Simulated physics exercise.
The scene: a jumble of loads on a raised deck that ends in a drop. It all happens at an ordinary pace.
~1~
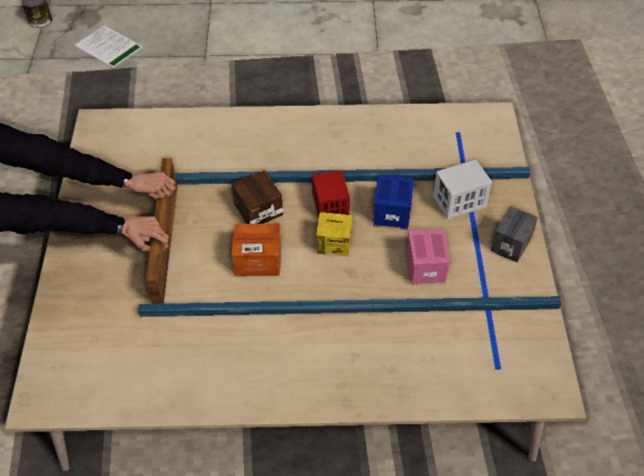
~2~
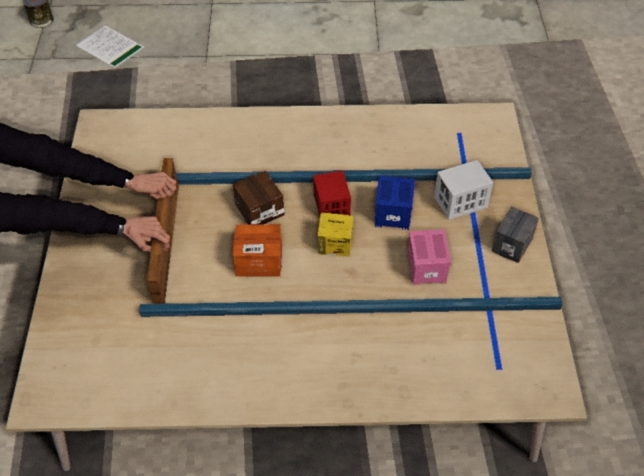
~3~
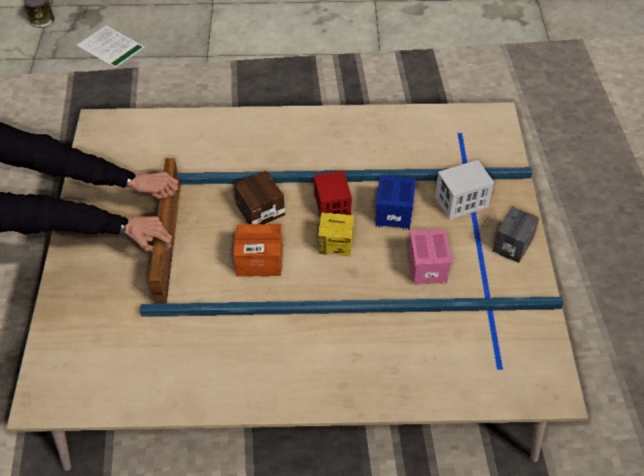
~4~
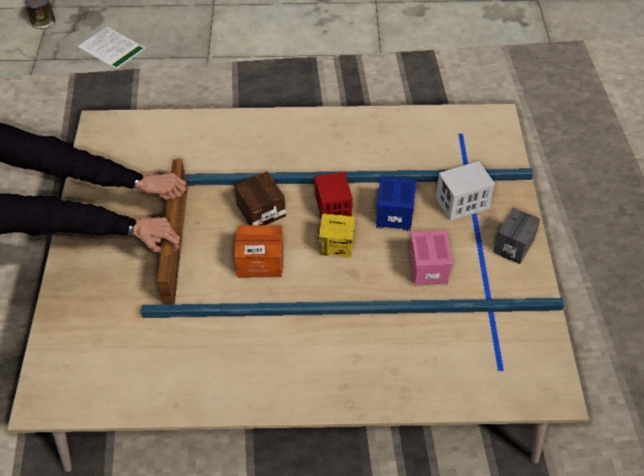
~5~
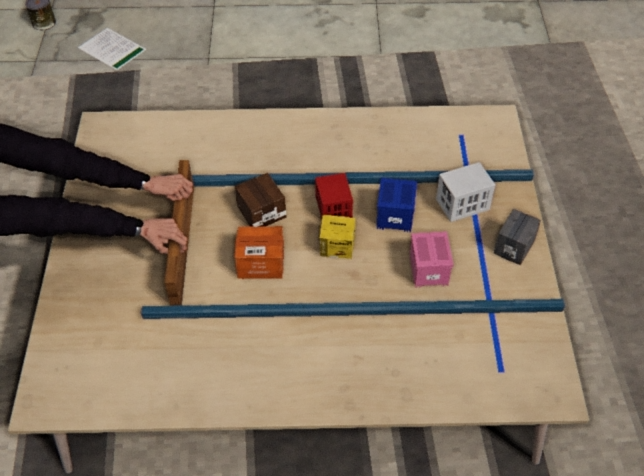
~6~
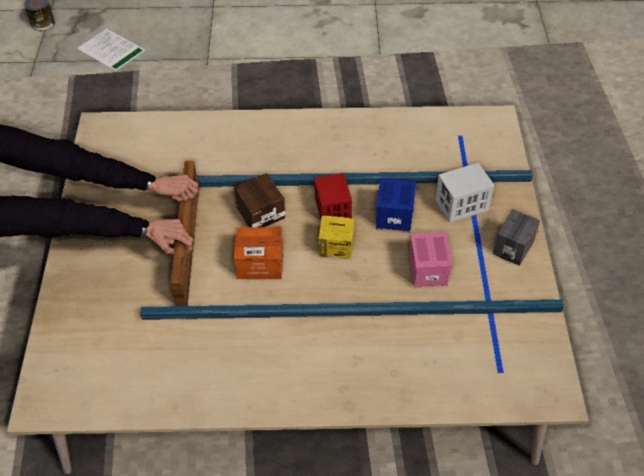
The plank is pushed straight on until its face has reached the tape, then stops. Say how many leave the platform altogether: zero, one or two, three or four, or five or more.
Here the number that fall off is three or four.
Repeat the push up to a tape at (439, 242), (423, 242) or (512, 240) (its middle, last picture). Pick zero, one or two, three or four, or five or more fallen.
For each place: Just one or two; one to two; 5 or more.
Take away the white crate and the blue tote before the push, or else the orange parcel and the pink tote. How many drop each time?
The counts: 1 and 2.
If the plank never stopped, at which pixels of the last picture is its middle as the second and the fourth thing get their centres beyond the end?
About (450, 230), then (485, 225).
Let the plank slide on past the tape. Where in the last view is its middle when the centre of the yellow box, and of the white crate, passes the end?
About (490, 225), and (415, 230) for the other.
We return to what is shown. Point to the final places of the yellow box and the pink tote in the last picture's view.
The yellow box at (532, 225), the pink tote at (549, 260).
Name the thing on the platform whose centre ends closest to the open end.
It is the pink tote.
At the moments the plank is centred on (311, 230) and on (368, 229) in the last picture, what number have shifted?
The counts are 5 and 7.
Soon after, none off yet; grey box at rest near (516, 237); white crate at rest near (464, 193); pink tote at rest near (430, 260).
After that, none off yet; grey box at rest near (516, 237); white crate displaced about its own width near (504, 194); pink tote displaced a little near (446, 261).
In the end, the number that fall off is three or four; gone, blue tote, white crate and grey box.
